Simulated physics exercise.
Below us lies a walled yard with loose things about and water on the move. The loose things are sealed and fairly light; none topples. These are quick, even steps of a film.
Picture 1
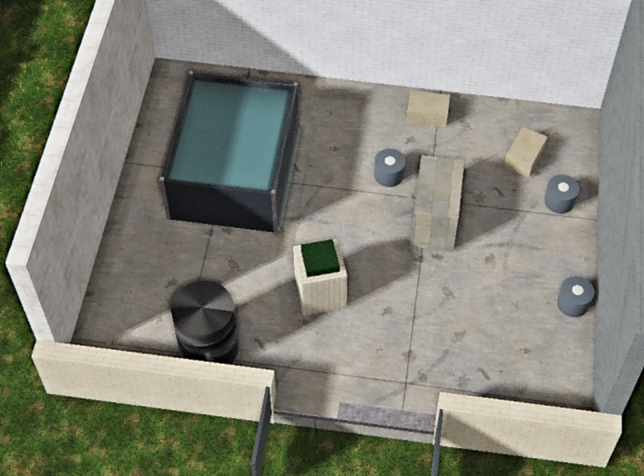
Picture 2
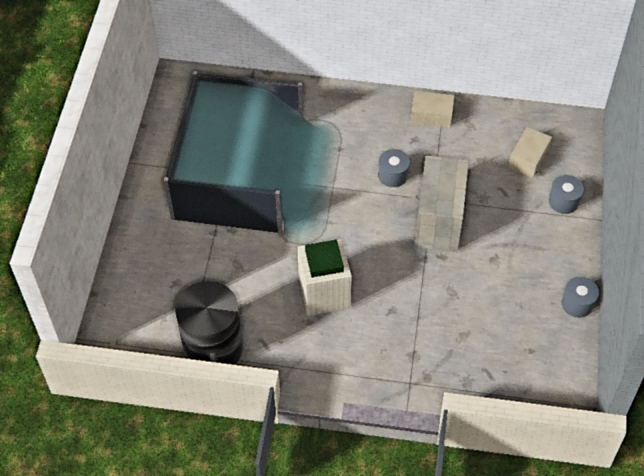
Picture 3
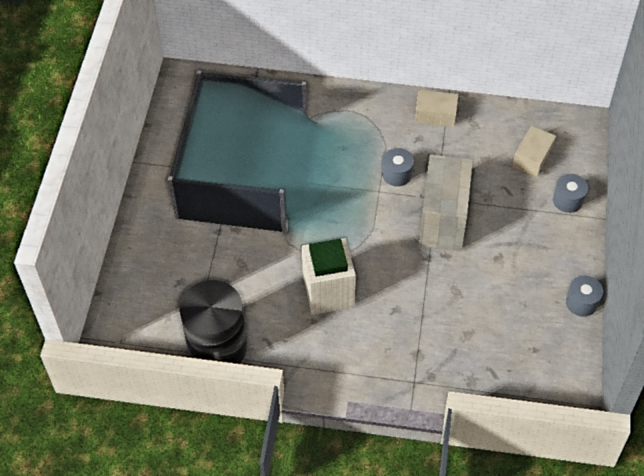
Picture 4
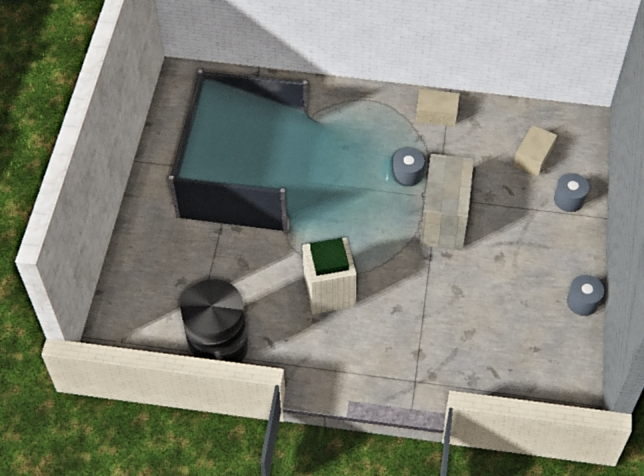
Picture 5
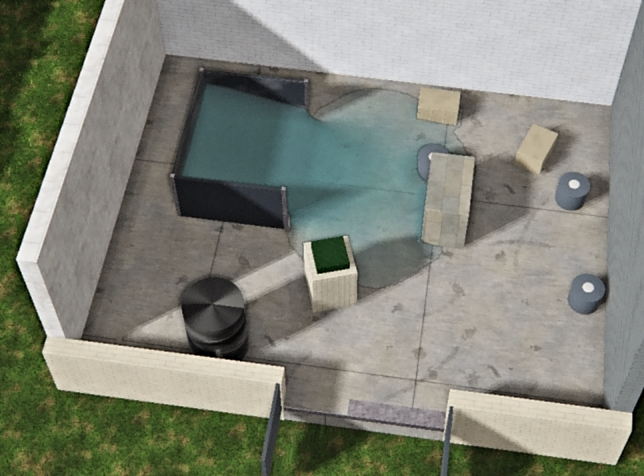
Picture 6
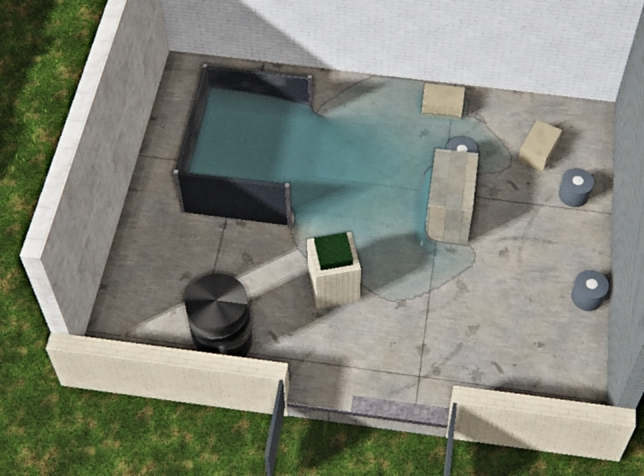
Teal water poured out of the open right side of a dark tank and spread across the walled yard, pushing the nearest grey tub rightward behind a long block while the other loose things stayed put.
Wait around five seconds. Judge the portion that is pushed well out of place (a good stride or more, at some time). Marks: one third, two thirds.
It is two thirds or more.
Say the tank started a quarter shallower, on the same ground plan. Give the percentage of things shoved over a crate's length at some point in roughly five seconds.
Near 100 in a hundred.
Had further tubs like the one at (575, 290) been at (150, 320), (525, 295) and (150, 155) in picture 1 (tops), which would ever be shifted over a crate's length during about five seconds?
In turn: Less than that, yes, never so far.
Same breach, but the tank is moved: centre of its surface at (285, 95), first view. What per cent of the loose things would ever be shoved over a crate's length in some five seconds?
Close to 100 %.
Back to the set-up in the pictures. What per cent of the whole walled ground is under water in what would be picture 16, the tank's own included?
Near 65 in a hundred.
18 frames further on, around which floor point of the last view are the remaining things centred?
Near (544, 252).
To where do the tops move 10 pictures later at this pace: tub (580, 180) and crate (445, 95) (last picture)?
Roughly at (596, 203) and (586, 89).
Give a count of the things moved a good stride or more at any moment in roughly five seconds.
That makes 5.
A moment on, 1 of 5 are well off their spots; 2 afloat.
Next, 3 of 5 are well off their spots; 3 afloat.
Later, 5 of 5 are well off their spots; 5 afloat.
In the end, 5 of 5 are well off their spots, and 5 have been at some point; 5 afloat.
